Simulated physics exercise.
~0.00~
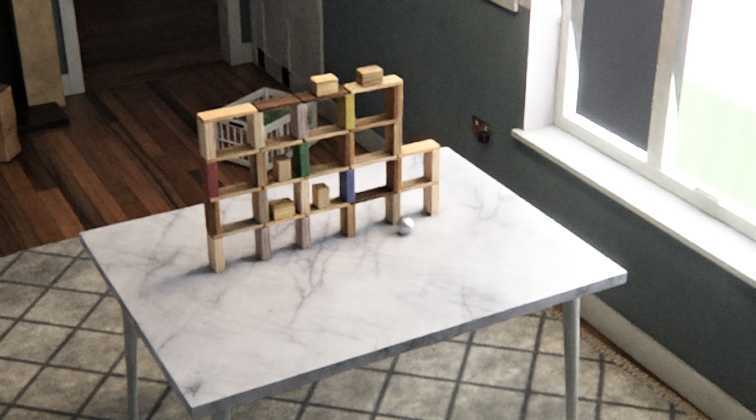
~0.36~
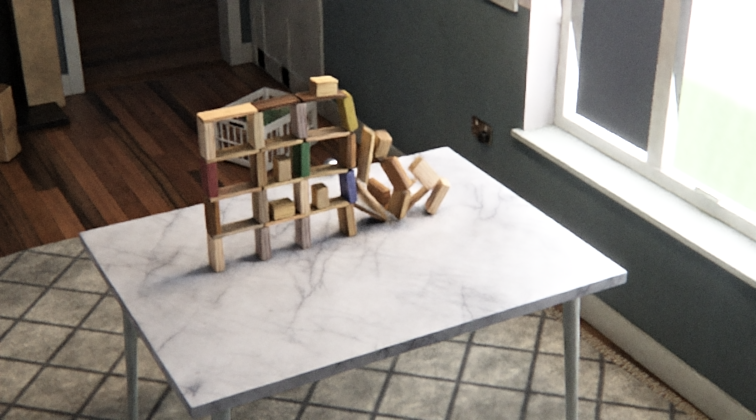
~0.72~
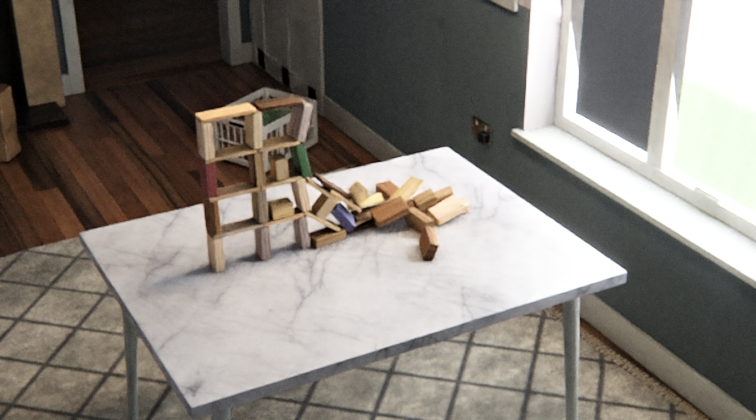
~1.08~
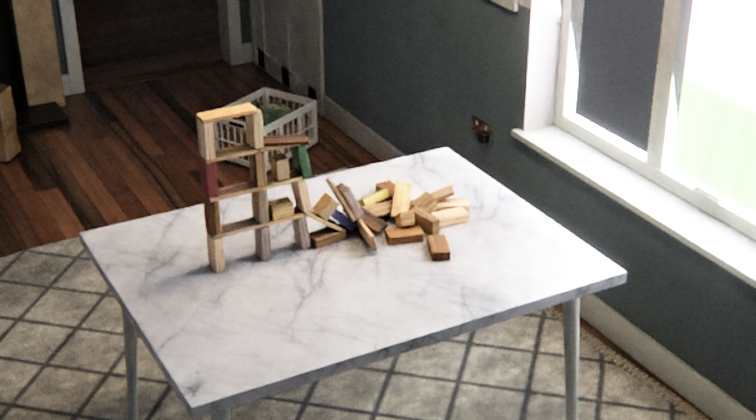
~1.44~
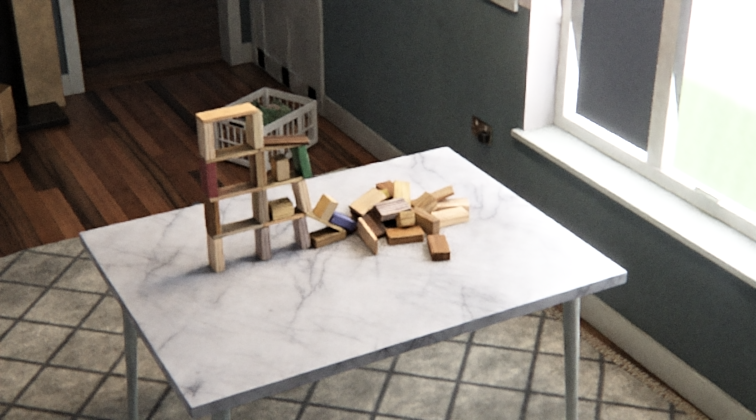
Marble table by a window, steel ball rolling into a wooden block structure, the right side collapsing, the left section still standing.
